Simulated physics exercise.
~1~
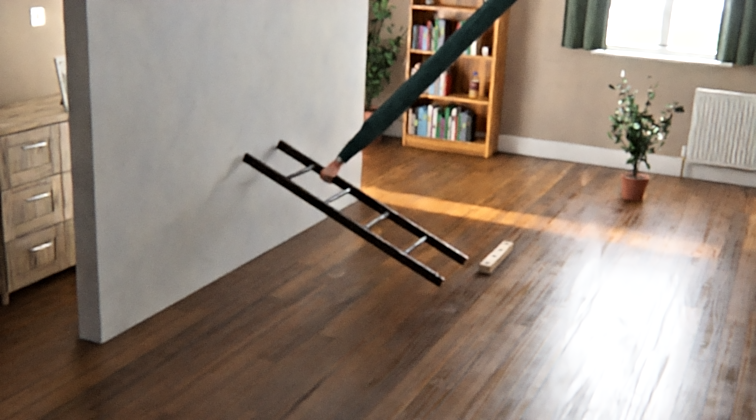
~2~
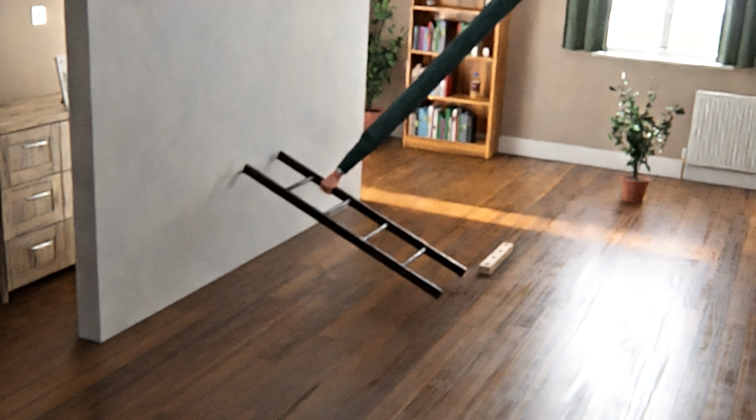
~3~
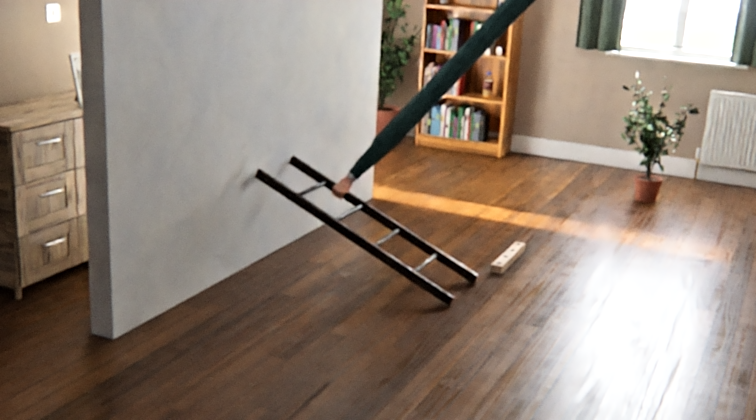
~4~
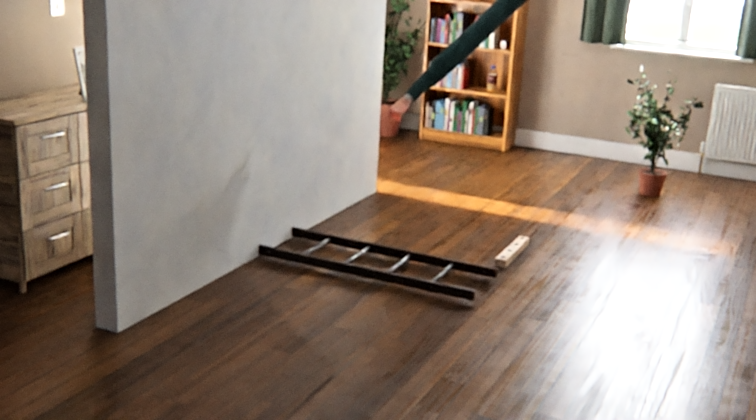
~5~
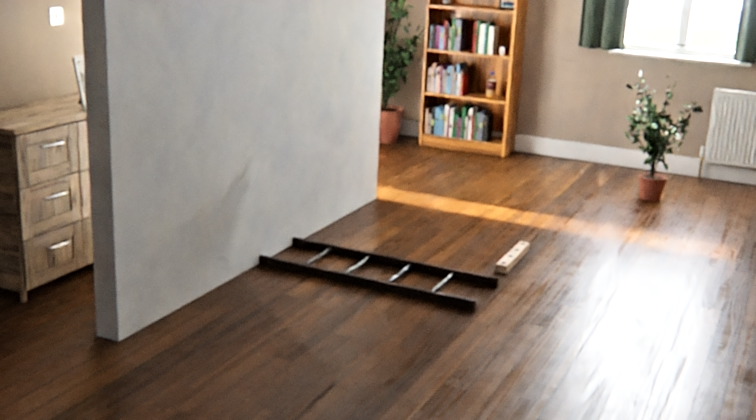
In a sunlit room with a dark wooden floor, a green-sleeved arm reaches down from above and holds a black rack, much like a short ladder, at a slant against a pale grey wall. A strip of light wood lies on the floor just beyond its feet. The rack sinks a little while the hand stays on it. Then the hand lets go and draws back toward the bookcase, and the rack slips down the wall. It ends lying flat on the floor, its feet beside the wood strip, which has not moved, and the arm is gone.
